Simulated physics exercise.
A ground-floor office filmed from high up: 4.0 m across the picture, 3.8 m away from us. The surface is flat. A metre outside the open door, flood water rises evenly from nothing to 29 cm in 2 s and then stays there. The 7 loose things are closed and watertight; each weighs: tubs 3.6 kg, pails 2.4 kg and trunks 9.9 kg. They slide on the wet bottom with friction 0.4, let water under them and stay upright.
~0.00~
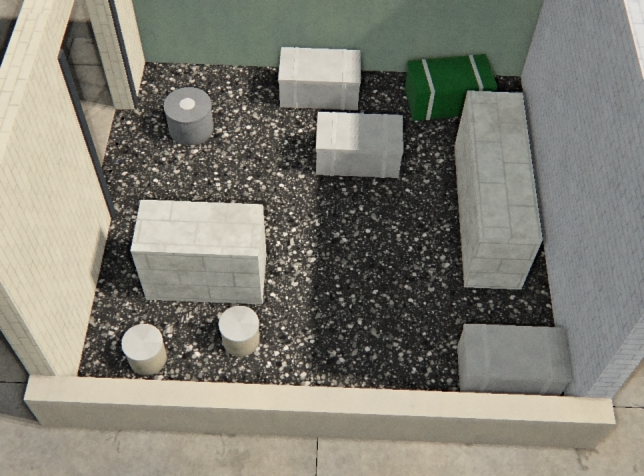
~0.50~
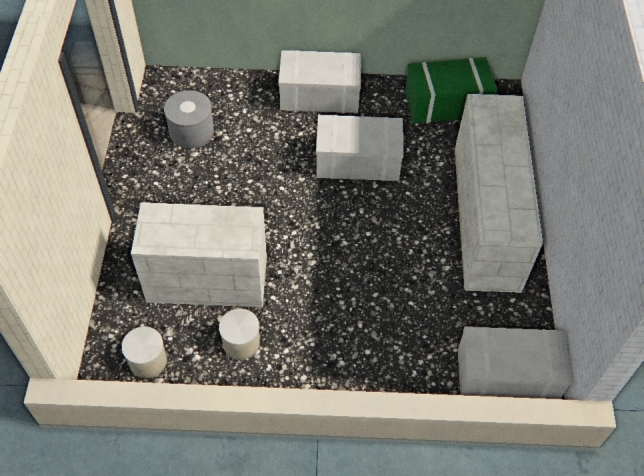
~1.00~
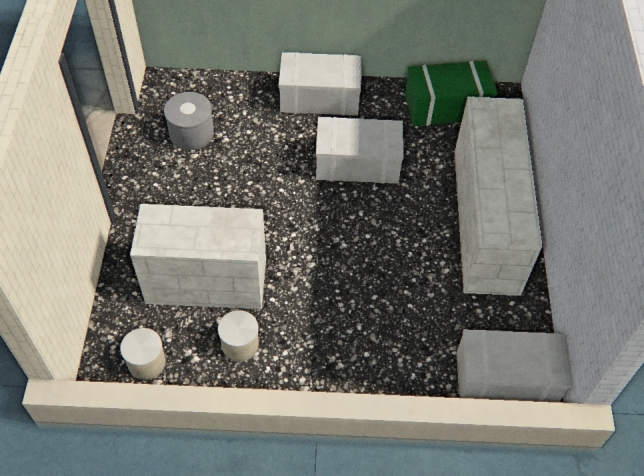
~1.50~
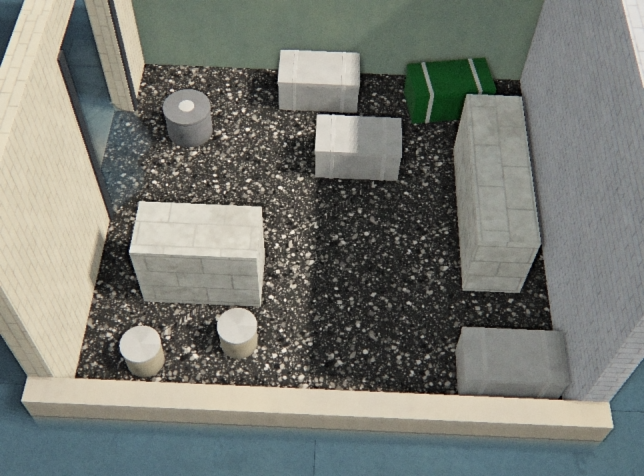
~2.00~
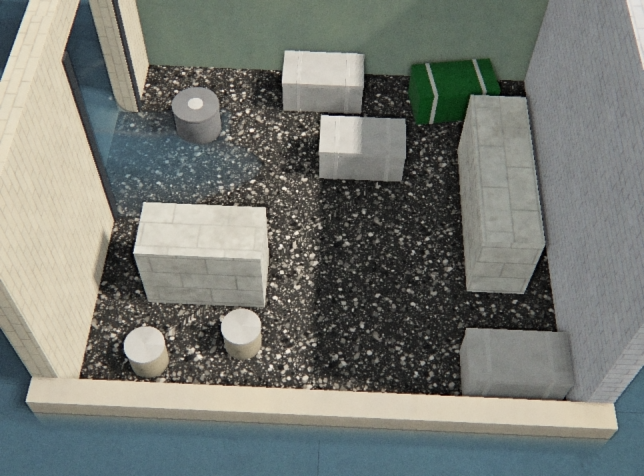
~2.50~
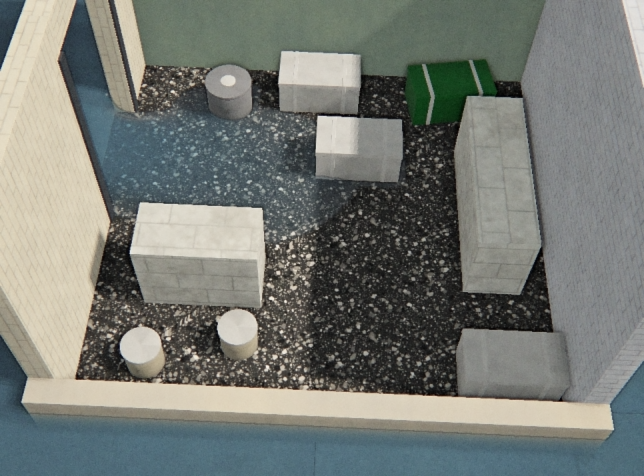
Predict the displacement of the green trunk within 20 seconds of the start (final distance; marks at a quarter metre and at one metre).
The green trunk slides a little.
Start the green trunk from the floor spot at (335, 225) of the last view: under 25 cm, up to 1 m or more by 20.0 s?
It ends far away.
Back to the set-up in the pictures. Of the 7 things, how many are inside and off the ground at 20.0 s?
At that moment 7.
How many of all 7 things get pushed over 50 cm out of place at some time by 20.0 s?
I count 7.
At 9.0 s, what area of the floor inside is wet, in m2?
About 14 m2.
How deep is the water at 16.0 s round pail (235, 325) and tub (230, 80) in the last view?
About 19 and 21 cm.
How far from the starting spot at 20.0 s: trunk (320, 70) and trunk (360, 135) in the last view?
In turn: 250 cm, 250 cm.
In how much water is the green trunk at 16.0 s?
Roughly 28 cm.
After 4.0 s the green trunk is near (491, 66), 0.4 m from its start, afloat; 4 afloat.
After 9.0 s the green trunk is near (493, 86), 0.4 m from its start, afloat; 7 afloat.
After 16.0 s the green trunk is near (501, 89), 0.5 m from its start, afloat; 7 afloat.
After 20.0 s the green trunk is near (501, 89), 0.5 m from its start, afloat; 7 afloat.
